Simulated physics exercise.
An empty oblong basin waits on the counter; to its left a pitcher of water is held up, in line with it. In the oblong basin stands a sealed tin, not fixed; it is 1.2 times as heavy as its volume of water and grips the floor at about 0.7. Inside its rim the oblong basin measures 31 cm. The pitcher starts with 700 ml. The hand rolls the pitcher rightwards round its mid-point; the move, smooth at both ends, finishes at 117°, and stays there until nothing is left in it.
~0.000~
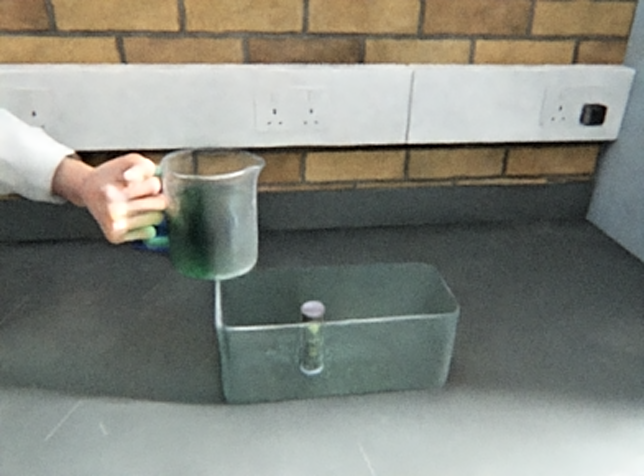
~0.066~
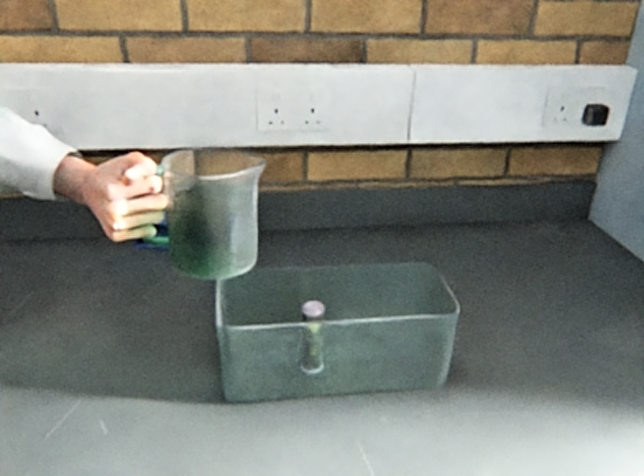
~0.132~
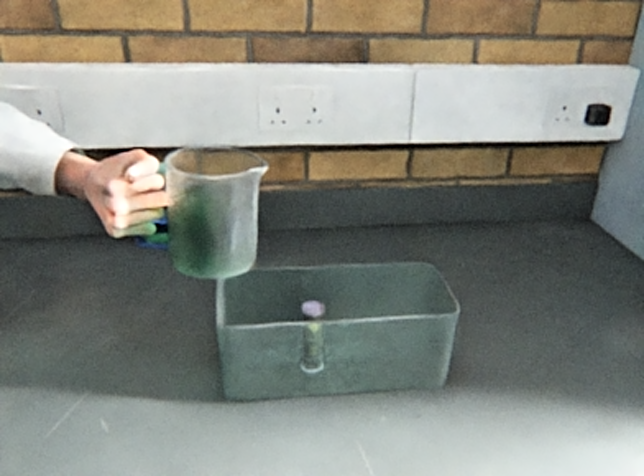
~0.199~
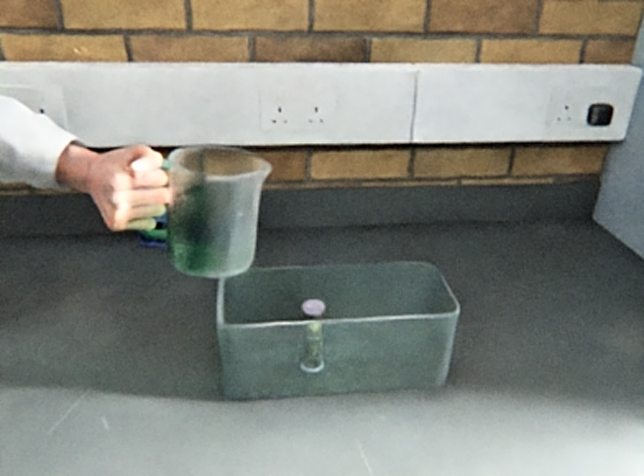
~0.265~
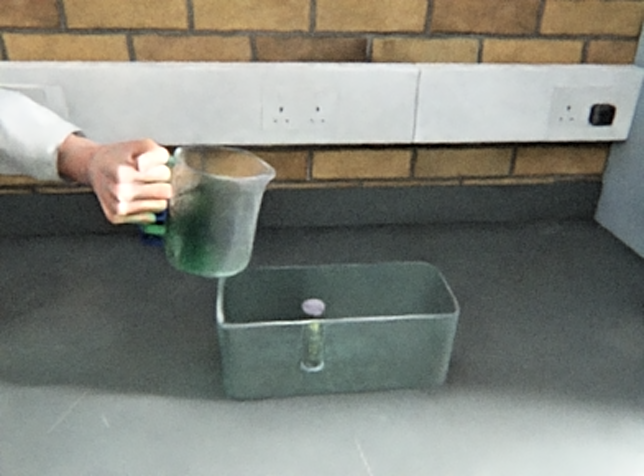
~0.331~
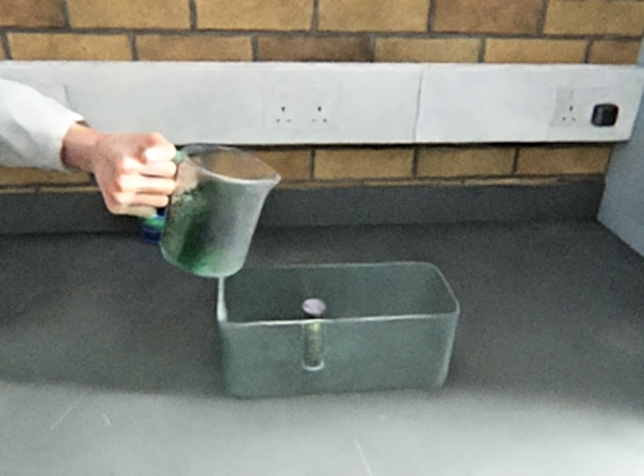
On a grey counter, a hand slowly tilts a pitcher rightwards beside an oblong basin.
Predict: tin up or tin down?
It topples.
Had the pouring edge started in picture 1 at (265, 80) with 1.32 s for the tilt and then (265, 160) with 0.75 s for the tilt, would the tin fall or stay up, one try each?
First it keeps standing; then it goes over.
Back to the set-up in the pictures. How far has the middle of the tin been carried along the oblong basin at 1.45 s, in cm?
About 5 cm.
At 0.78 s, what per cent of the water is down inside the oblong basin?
Near 2 in a hundred.
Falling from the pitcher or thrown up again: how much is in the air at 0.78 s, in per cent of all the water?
About 10 per cent.
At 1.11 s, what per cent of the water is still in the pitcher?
Some 22 per cent.
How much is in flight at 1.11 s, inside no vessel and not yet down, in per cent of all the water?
About 14 per cent.
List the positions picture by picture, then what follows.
In the first picture, it leans 0°; its right rim is at (265, 162); the water meets the walls at (168, 199) and (254, 196); the oblong basin's rim runs from (217, 301) to (446, 287); the tin's top is at (313, 311).
In the second picture, it leans 1°; its right rim is at (266, 162); the water meets the walls at (169, 198) and (254, 195).
In the third picture, it leans 3°; its right rim is at (268, 164); the water meets the walls at (170, 197) and (255, 195).
In the fourth picture, it leans 6°; its right rim is at (272, 167); the water meets the walls at (172, 197) and (256, 195).
In the fifth picture, it leans 11°; its right rim is at (275, 172); the water meets the walls at (172, 198) and (258, 195).
In the sixth picture, it leans 17°; its right rim is at (280, 178); the water meets the walls at (172, 201) and (261, 195).
After 0.78 s the tilt is 75° and 88 per cent is still to pour; the tin stands where it began.
After 1.11 s the tilt is 110° and 23 per cent is still to pour; the tin stands where it began.
After 1.45 s the tilt is 117° and 0 per cent is still to pour; the tin lies on its side.
After 1.82 s the tilt is 117° and 0 per cent is still to pour; the tin lies on its side.
In the end the tin lies on its side.
